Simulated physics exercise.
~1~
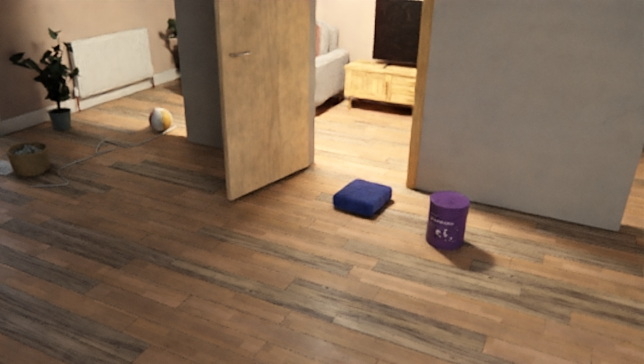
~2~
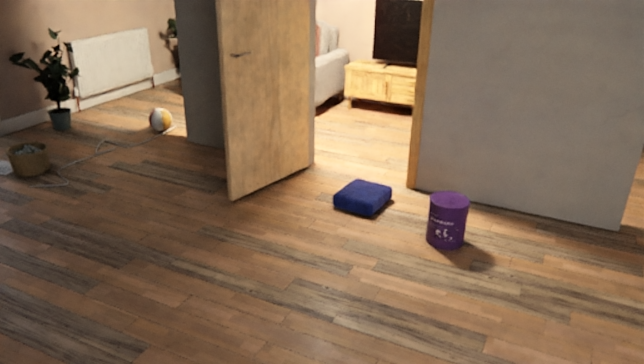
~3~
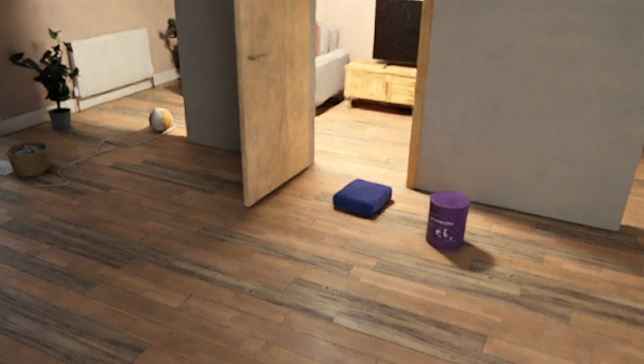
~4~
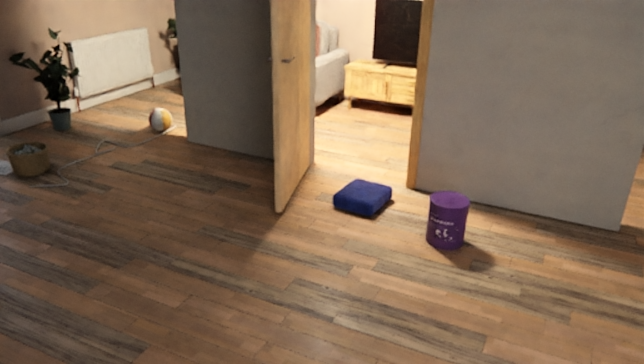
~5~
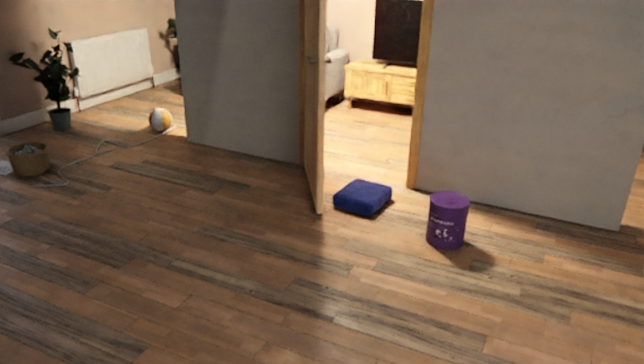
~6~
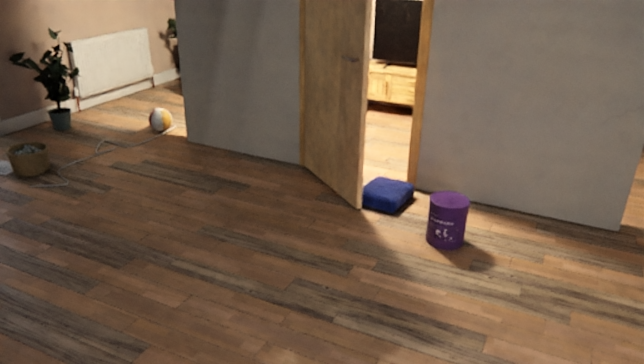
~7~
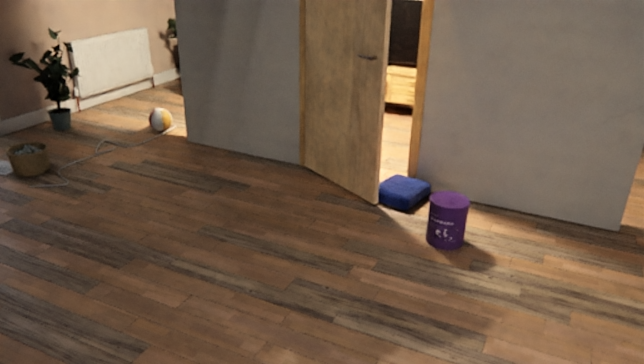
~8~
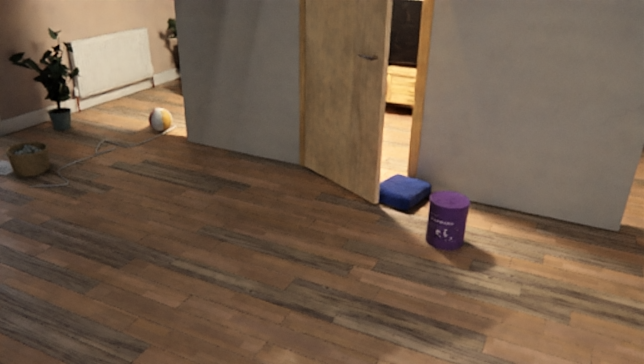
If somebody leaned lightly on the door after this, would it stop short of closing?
Yes, it would stop short of closing. The blue cushion is in its way, sitting up against the purple pail.
